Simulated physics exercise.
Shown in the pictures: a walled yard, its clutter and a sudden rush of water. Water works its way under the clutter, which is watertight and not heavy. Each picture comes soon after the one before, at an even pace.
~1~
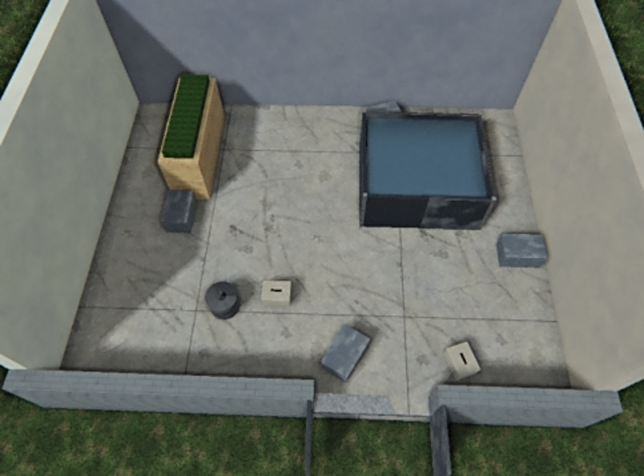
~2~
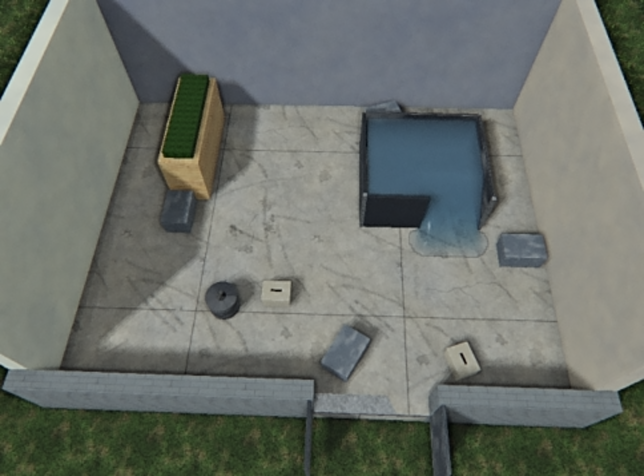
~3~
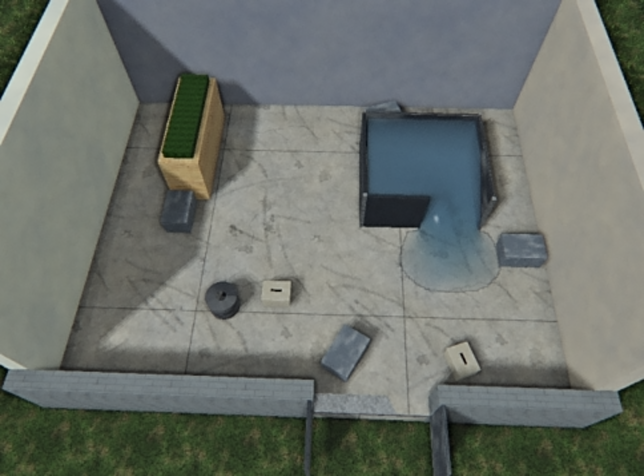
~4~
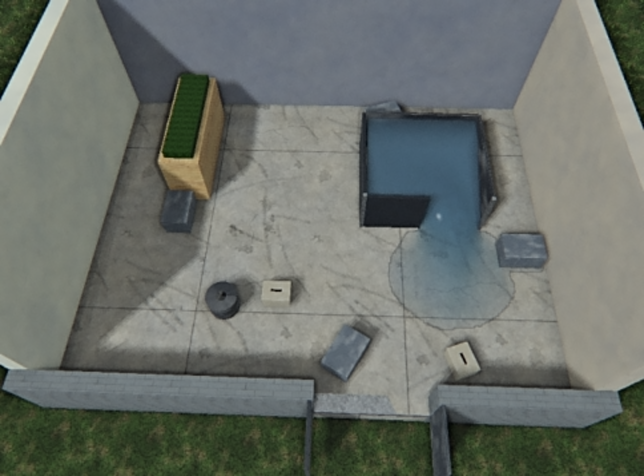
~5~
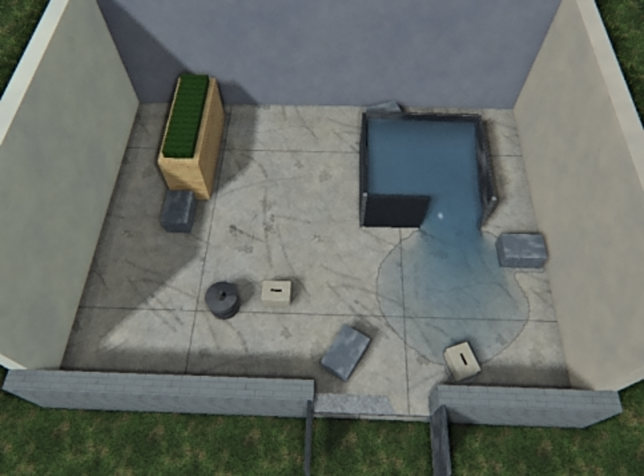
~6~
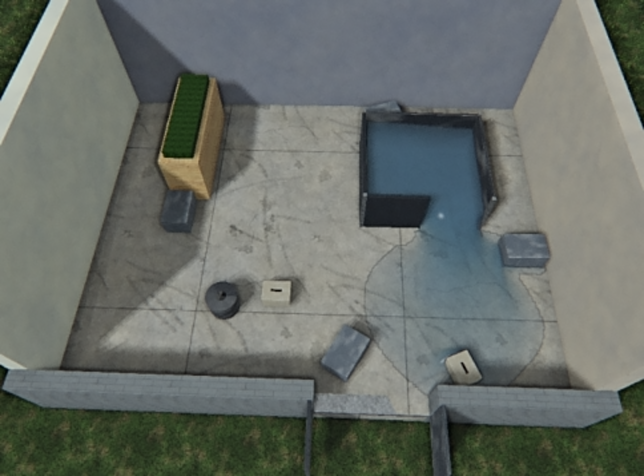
Water pours from an open-fronted dark tank and spreads across the yard floor around scattered blocks.
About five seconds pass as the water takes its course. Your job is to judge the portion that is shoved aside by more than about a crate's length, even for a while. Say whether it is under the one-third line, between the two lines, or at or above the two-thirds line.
A third to two thirds of the things get pushed well away.
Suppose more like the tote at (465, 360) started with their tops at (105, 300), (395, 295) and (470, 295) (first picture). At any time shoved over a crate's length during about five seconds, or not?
So, in order, the copies go nowhere much, a long way, a long way.
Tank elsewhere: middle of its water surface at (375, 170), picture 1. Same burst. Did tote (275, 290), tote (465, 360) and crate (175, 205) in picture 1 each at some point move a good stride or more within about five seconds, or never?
First never went far, then displaced far, then never went far.
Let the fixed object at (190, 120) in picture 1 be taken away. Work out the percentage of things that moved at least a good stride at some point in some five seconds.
Something like 40 percent, roughly.
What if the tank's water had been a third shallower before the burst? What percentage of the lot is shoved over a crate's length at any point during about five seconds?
Something like 40 percent.
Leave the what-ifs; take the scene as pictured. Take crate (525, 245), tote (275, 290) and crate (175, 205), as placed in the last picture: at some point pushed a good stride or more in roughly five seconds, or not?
Per the list: First traveled a good way, second remained close, third remained close.
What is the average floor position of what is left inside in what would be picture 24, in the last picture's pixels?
I'd put it around pixel (310, 244).
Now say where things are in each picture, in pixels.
A tote at (464, 359), on the bottom; a crate at (525, 246), on the bottom; 0 of 7 have shifted, in the first picture.
A tote at (464, 359), on the bottom; a crate at (525, 246) rests on the ground; 0 of 7 have shifted, in the second picture.
A tote at (464, 359), on the bottom; a crate at (525, 246), on the bottom; 0 of 7 have shifted, in the third picture.
A tote at (464, 359) rests on the ground; a crate at (525, 246), on the bottom; 0 of 7 have shifted, in the fourth picture.
A tote at (464, 359) rests on the ground; a crate at (525, 246) rests on the ground; 0 of 7 have shifted, in the fifth picture.
A tote at (465, 368), on the bottom, close to its start; a crate at (527, 246), on the bottom, close to its start; 1 of 7 have shifted, in the sixth picture.
A moment on, 0 of 7 are well off their spots; 1 afloat.
Next, 0 of 7 are well off their spots; 1 afloat.
Later, 3 of 7 are well off their spots; 0 afloat.
In the end, 3 of 7 are well off their spots, and 3 have been at some point; 0 afloat.
